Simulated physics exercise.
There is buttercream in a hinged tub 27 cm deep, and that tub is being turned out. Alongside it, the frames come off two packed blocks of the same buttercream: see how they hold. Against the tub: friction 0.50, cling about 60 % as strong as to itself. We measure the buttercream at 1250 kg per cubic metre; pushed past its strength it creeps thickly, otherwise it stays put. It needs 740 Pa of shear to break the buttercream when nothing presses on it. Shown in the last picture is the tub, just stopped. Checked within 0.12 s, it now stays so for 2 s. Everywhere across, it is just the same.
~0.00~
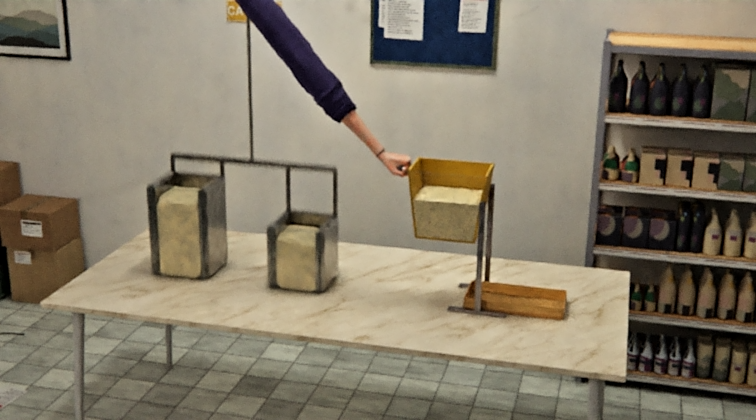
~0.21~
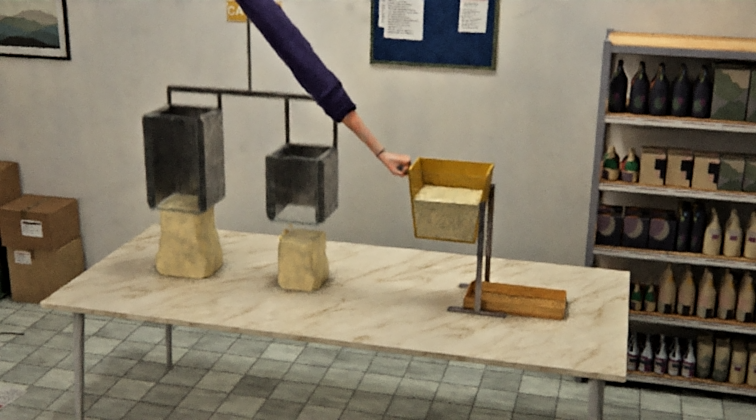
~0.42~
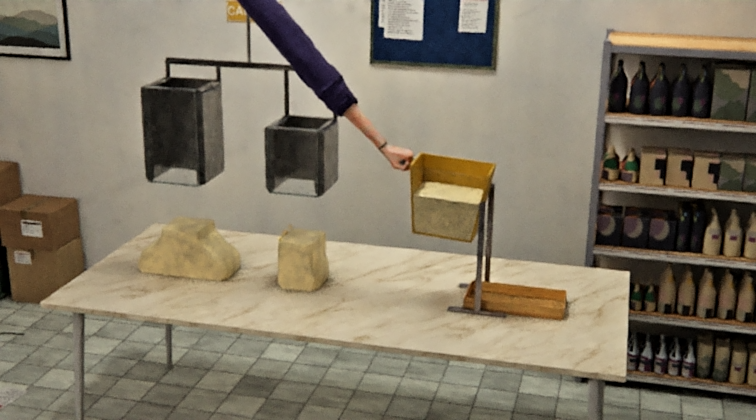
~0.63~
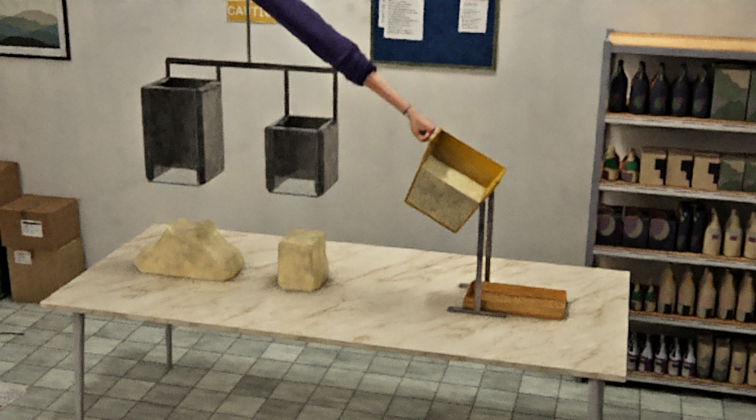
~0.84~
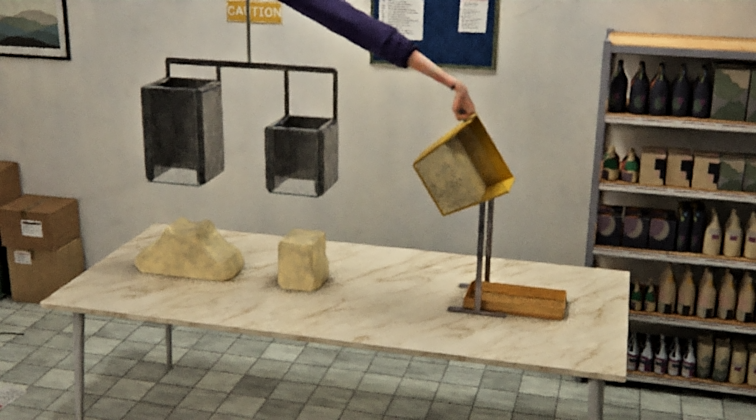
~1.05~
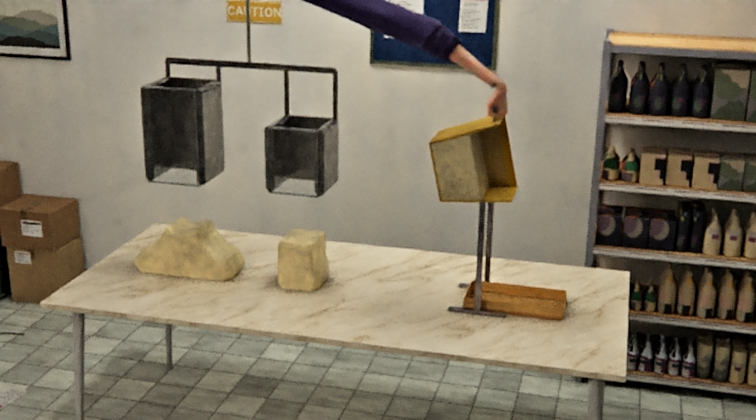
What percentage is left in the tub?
About 100 %.
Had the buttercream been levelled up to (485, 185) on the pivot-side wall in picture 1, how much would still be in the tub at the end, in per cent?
Roughly 100 per cent would still be in the tub at the end.
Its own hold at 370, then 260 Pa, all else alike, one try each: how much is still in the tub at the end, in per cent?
The answers, in order, are 75 % and 65 %.
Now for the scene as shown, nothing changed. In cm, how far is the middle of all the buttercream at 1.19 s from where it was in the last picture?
The shift is near 0 cm.
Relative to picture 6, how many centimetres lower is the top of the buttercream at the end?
About 0 cm.
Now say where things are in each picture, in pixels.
The first frame shows handle-side rim at (410, 171), tilt 0 degrees; top of the buttercream at (465, 203); blocks stand 36 cm, 23 cm (left to right).
The second frame shows handle-side rim at (410, 171), tilt 0 degrees; top of the buttercream at (465, 203); blocks stand 32 cm, 22 cm (left to right).
The third frame shows handle-side rim at (412, 166), tilt 4 degrees; top of the buttercream at (417, 195); blocks stand 23 cm, 22 cm (left to right).
The fourth frame shows handle-side rim at (432, 141), tilt 28 degrees; top of the buttercream at (424, 169); blocks stand 21 cm, 22 cm (left to right).
The fifth frame shows handle-side rim at (469, 125), tilt 57 degrees; top of the buttercream at (444, 145); blocks stand 21 cm, 22 cm (left to right).
The sixth frame shows handle-side rim at (498, 126), tilt 77 degrees; top of the buttercream at (467, 136); blocks stand 21 cm, 22 cm (left to right).
After 1.19 s, the tub is at 77 degrees and holds 100 %.
After 1.36 s, the tub is at 77 degrees and holds 100 %.
After 1.53 s, the tub is at 77 degrees and holds 100 %.
After 1.70 s, the tub is at 77 degrees and holds 100 %.
After 3.05 s, at the end, the tub is at 77 degrees and holds 100 %.
